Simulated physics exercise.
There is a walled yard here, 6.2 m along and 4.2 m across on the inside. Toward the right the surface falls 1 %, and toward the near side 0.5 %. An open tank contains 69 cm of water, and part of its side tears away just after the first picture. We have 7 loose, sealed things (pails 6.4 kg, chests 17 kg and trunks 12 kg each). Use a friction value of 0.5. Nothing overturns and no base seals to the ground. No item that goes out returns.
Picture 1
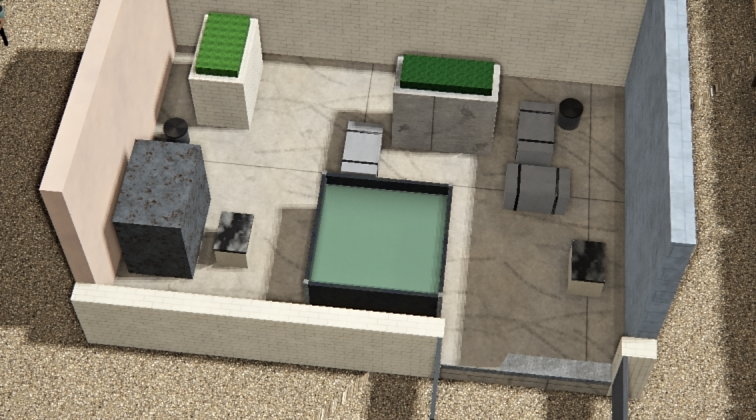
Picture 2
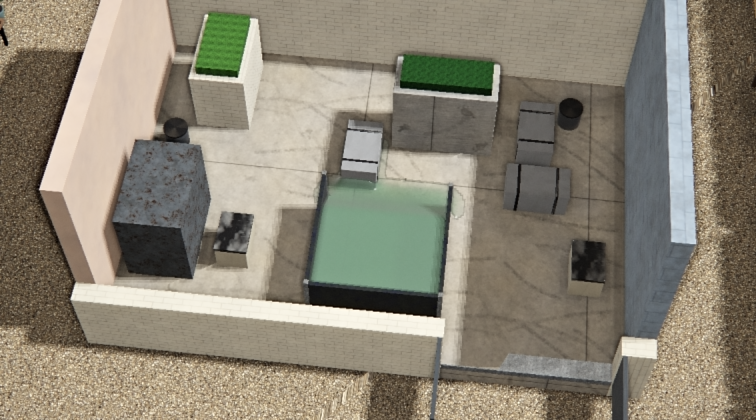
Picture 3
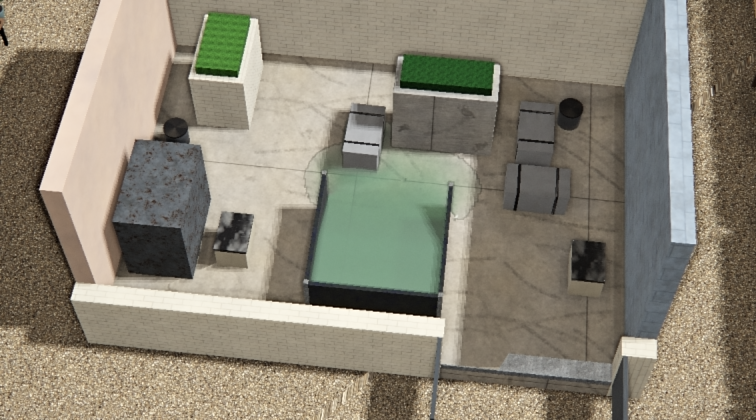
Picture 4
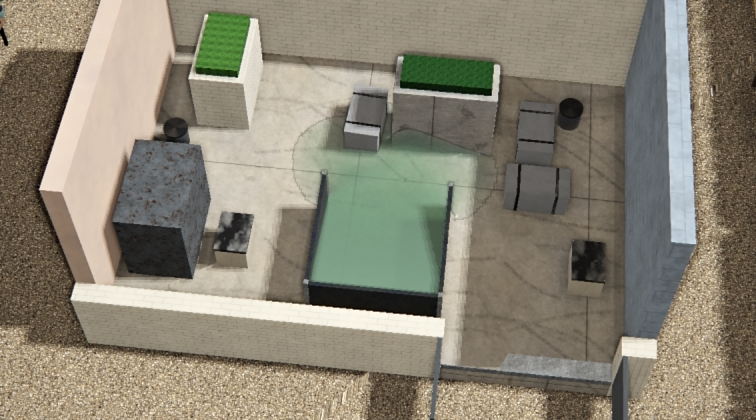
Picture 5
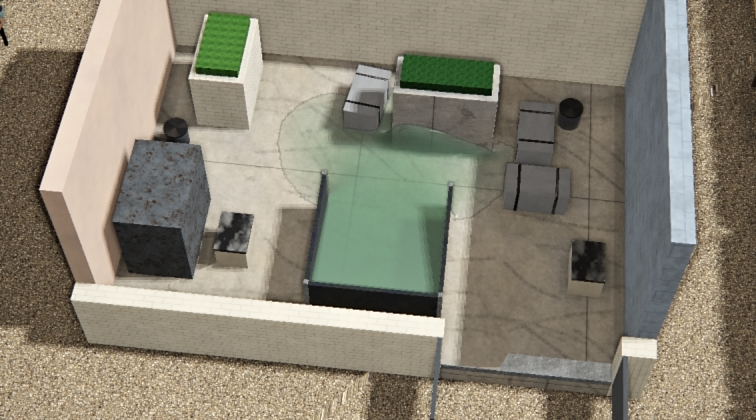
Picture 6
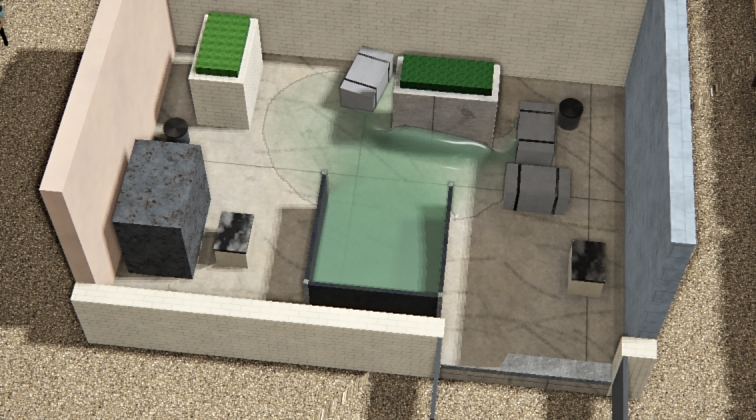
In a walled yard scattered with boxes and planters, a dark-framed tank of green water stands near the front wall. Its far side opens and the water spreads across the paved floor, pushing a gray box back toward the rear wall, while the other boxes stay put.
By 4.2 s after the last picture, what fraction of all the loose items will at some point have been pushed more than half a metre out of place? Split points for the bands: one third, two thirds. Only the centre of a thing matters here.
The proportion hits two thirds or exceeds it.
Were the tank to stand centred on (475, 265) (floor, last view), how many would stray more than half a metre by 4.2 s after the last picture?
6.
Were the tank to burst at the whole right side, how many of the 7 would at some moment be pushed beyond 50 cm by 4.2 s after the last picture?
The count would be 4.
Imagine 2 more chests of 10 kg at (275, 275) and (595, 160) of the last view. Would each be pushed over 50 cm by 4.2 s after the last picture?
Taking them in turn, the first is below the mark and the second above the mark.
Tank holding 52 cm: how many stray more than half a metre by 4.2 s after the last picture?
The answer would then be 5.
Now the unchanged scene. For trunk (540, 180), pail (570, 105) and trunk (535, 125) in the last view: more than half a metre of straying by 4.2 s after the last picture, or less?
In order: Farther, farther and farther.
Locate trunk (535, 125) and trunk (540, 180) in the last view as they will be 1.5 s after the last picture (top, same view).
They should sit about (593, 107) and (553, 240) in the last view.
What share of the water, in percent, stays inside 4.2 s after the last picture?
Remaining: Approx. 94 per cent.
Then, 0.4 s after the last picture 1 of 7 are over 50 cm from their spots; 1 afloat.
Then, 1.5 s after the last picture 3 of 7 are over 50 cm from their spots; 1 afloat.
Then, 2.8 s after the last picture 5 of 7 are over 50 cm from their spots; 4 afloat.
Then, 4.2 s after the last picture 6 of 7 are over 50 cm from their spots, and 6 have been at some point; 3 afloat.
